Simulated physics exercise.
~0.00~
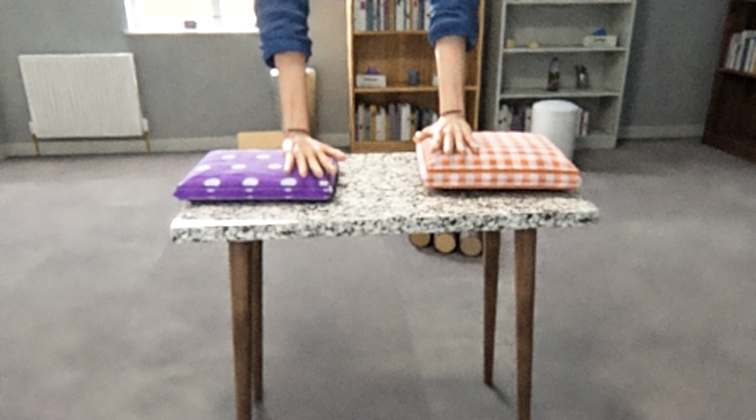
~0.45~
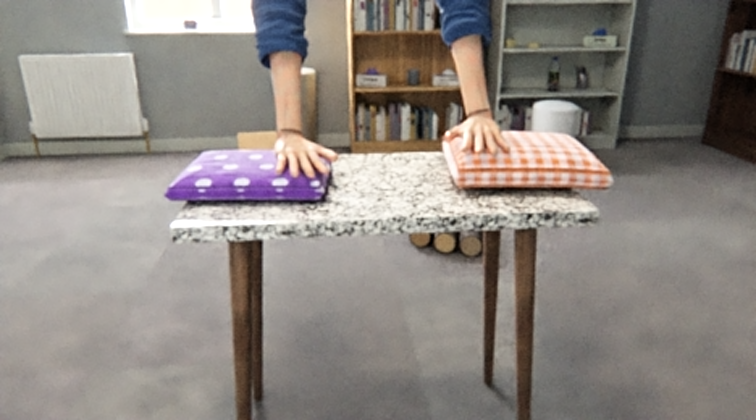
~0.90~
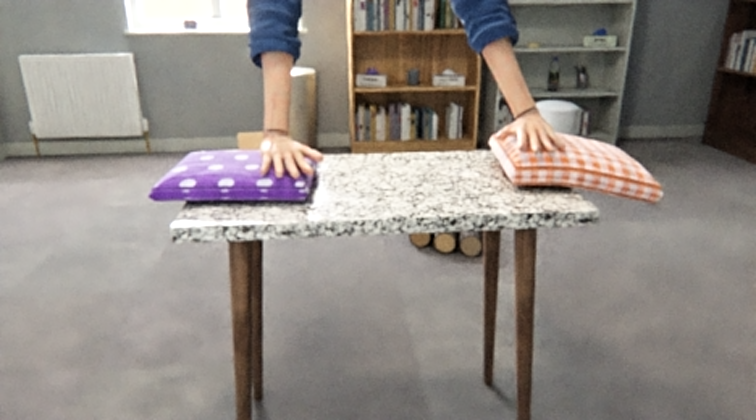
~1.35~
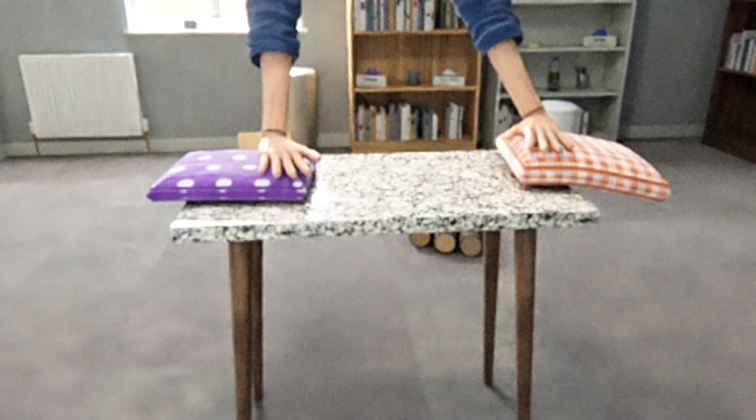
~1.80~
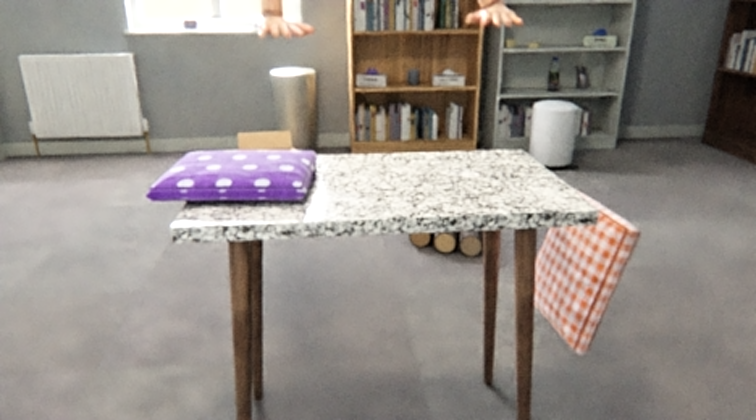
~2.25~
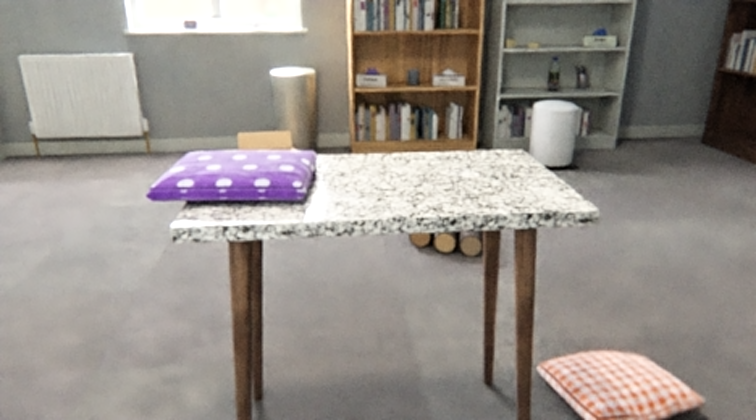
In a room with bookshelves, two hands slide a purple dotted cushion left and an orange checked cushion right on a speckled bench, then let go. The orange cushion tips off the right end and lands on the floor, while the purple one stays on top.
